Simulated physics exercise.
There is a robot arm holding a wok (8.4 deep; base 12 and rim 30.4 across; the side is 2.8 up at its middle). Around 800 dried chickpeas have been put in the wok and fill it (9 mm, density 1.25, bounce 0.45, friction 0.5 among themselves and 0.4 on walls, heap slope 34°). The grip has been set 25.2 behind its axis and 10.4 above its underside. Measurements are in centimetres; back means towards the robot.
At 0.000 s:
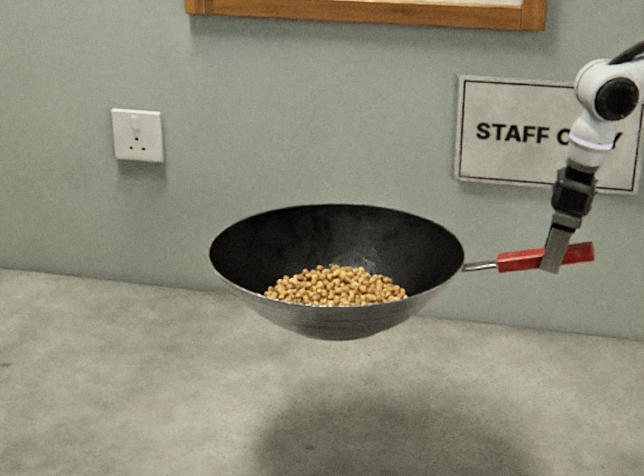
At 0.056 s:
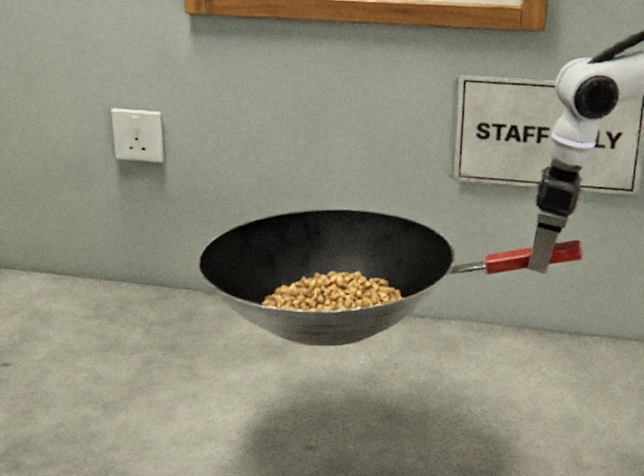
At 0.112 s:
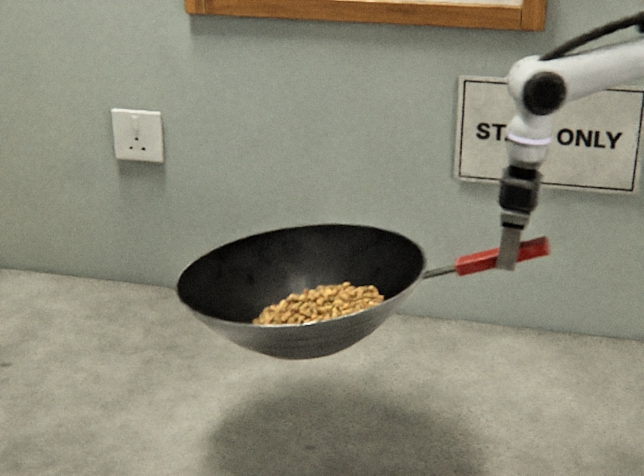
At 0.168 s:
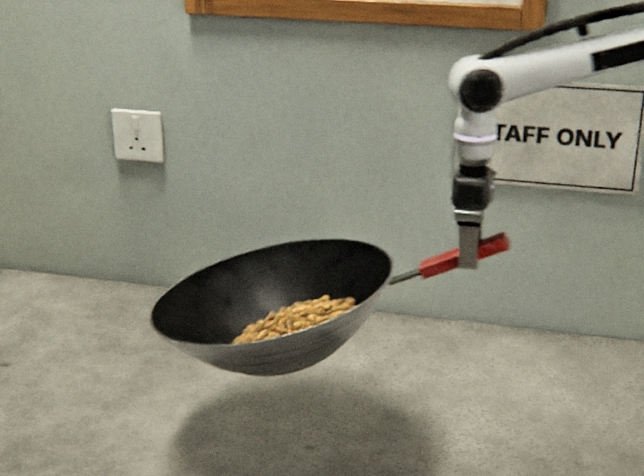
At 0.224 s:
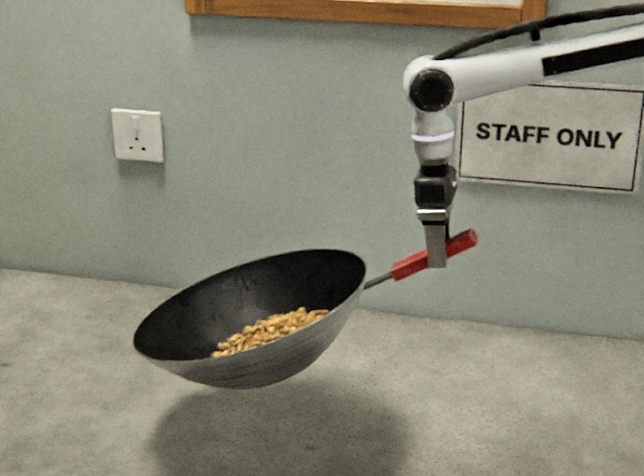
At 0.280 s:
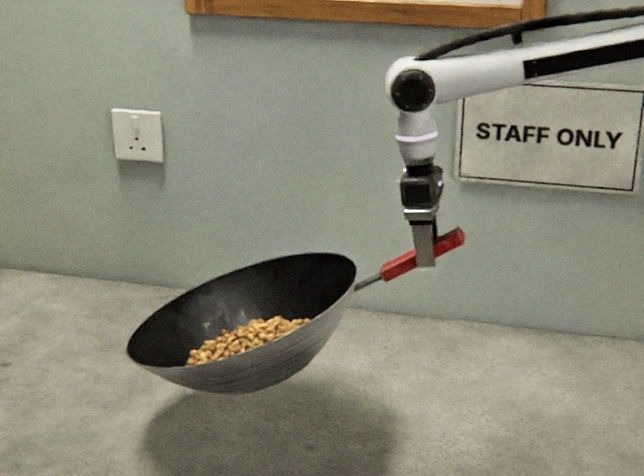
A black wok of dried chickpeas moving left and lower as a robot arm grips its red handle, gradually tilting it leftward.
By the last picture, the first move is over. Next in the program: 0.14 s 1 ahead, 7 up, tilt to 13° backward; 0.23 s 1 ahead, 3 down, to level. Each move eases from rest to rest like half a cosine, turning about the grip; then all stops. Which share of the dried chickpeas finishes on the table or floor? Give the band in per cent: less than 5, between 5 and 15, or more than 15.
More than 15 per cent.
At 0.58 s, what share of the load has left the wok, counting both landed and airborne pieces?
100 per cent, more or less, by then.
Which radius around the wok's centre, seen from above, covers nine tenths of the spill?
About 75 cm.
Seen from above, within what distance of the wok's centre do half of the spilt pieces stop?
Roughly 44 cm from the middle.
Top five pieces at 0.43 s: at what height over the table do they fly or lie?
45 cm or so.
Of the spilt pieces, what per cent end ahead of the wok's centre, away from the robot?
Close to 100 % of the spill.
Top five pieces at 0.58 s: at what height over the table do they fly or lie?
Roughly 68 cm high.
After 0.43 s, tilted 13° backward, highest piece 45 above the table; 799 in the wok.
After 0.58 s, tilted 3° backward, highest piece 69 above the table; 799 in flight or on a rim.
After 0.85 s, level, highest piece 56 above the table; 28 on the table or floor, 6 in the wok, 765 in flight or on a rim.
After 1.90 s, level, highest piece 23 above the table; 793 on the table or floor, 6 in the wok.
At rest, 793 on the table or floor, 6 in the wok. That is 99 % on the table or floor.
